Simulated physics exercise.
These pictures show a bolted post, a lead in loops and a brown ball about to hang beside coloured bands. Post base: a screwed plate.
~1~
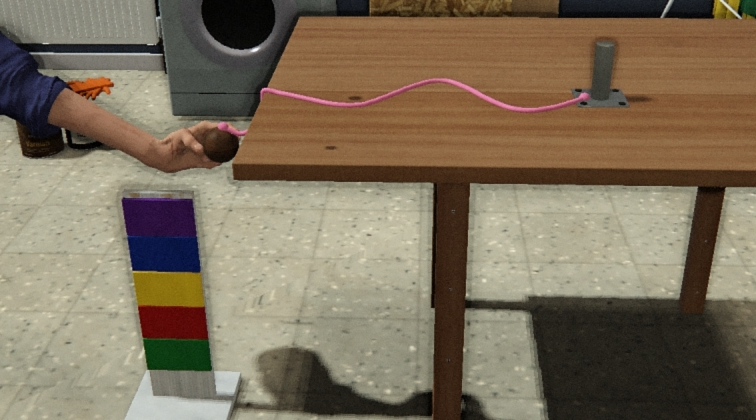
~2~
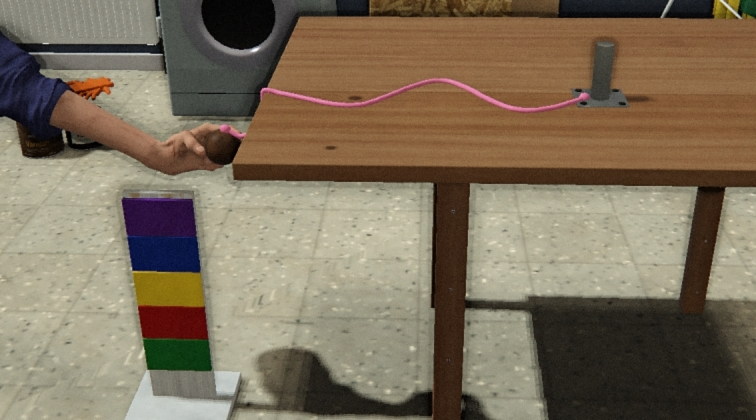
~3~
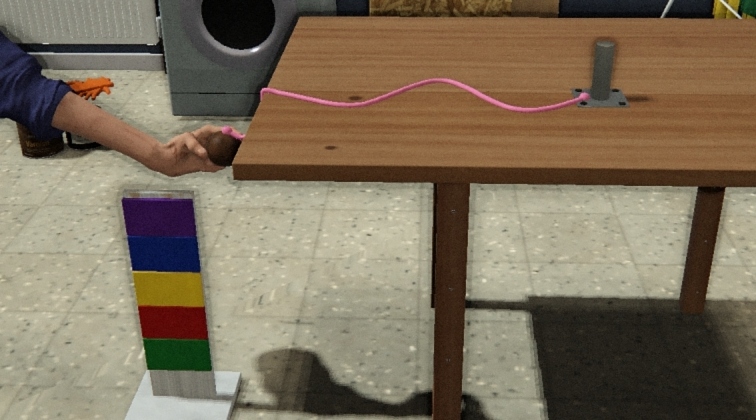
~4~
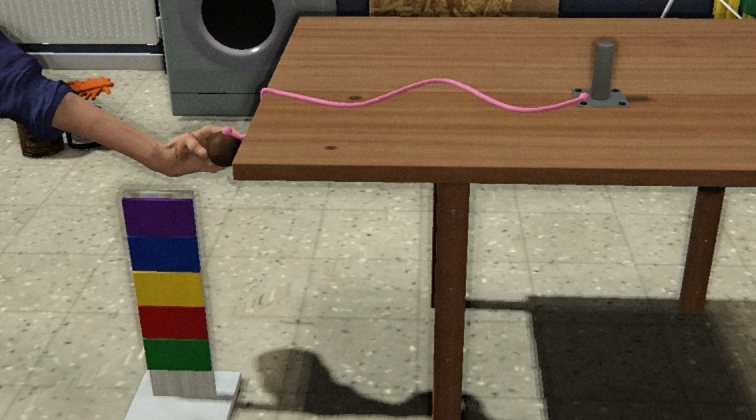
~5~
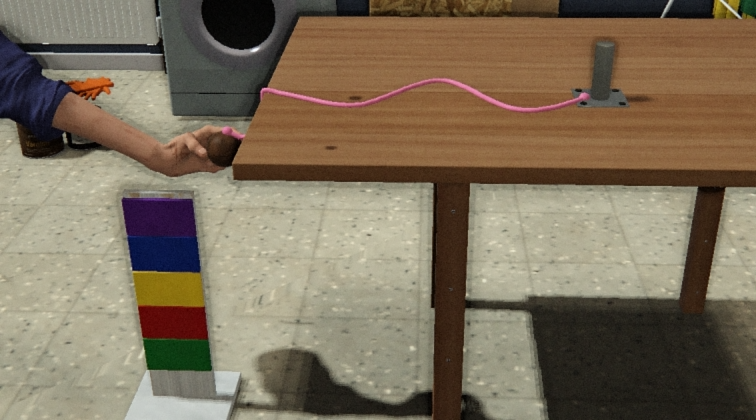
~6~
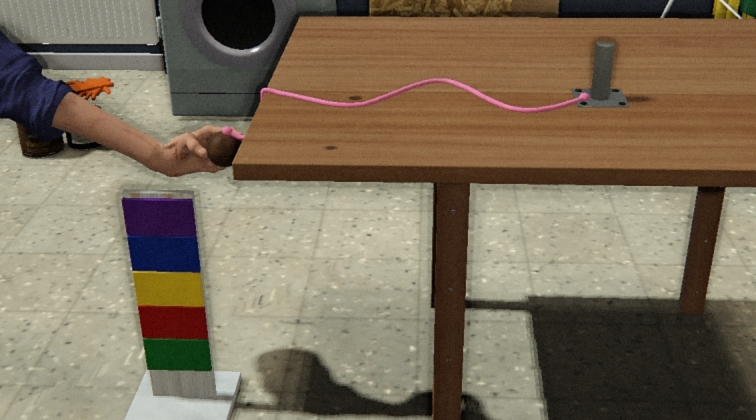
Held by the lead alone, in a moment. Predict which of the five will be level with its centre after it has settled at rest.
I predict blue.
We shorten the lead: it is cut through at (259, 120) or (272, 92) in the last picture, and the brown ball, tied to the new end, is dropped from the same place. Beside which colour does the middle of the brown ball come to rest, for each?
Cut one gives purple; cut two gives none, it hangs higher.
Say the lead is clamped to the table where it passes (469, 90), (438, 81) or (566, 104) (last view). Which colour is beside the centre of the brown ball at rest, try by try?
Answer: Purple, purple and blue, in that order.
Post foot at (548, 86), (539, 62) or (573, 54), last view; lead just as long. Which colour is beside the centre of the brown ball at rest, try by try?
Going case by case, it's yellow, yellow and finally blue.
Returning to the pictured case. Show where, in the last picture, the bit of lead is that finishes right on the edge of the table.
Near pixel (337, 105).
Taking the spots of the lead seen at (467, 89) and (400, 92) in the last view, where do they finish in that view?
The first ends at (425, 93) and the second at (335, 91).
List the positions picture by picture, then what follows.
The first frame shows brown ball (221, 144); purple (159, 219); blue (164, 255); yellow (168, 290); red (173, 324); green (177, 356).
The second frame shows brown ball (223, 147); lead through (553, 108) (483, 97) (419, 85) (351, 106) (279, 93).
The third frame shows brown ball (224, 148).
The fourth frame shows brown ball (225, 149); lead through (553, 108) (483, 97) (419, 85) (351, 106) (279, 93).
The fifth frame shows brown ball (225, 149).
The sixth frame shows brown ball (225, 149); lead through (553, 108) (483, 97) (419, 85) (351, 106) (279, 93).
Early on, ball near (278, 249); level with blue.
Midway, ball near (256, 256); level with blue.
Finally, ball near (267, 257); level with blue. Its middle rests at the blue band.
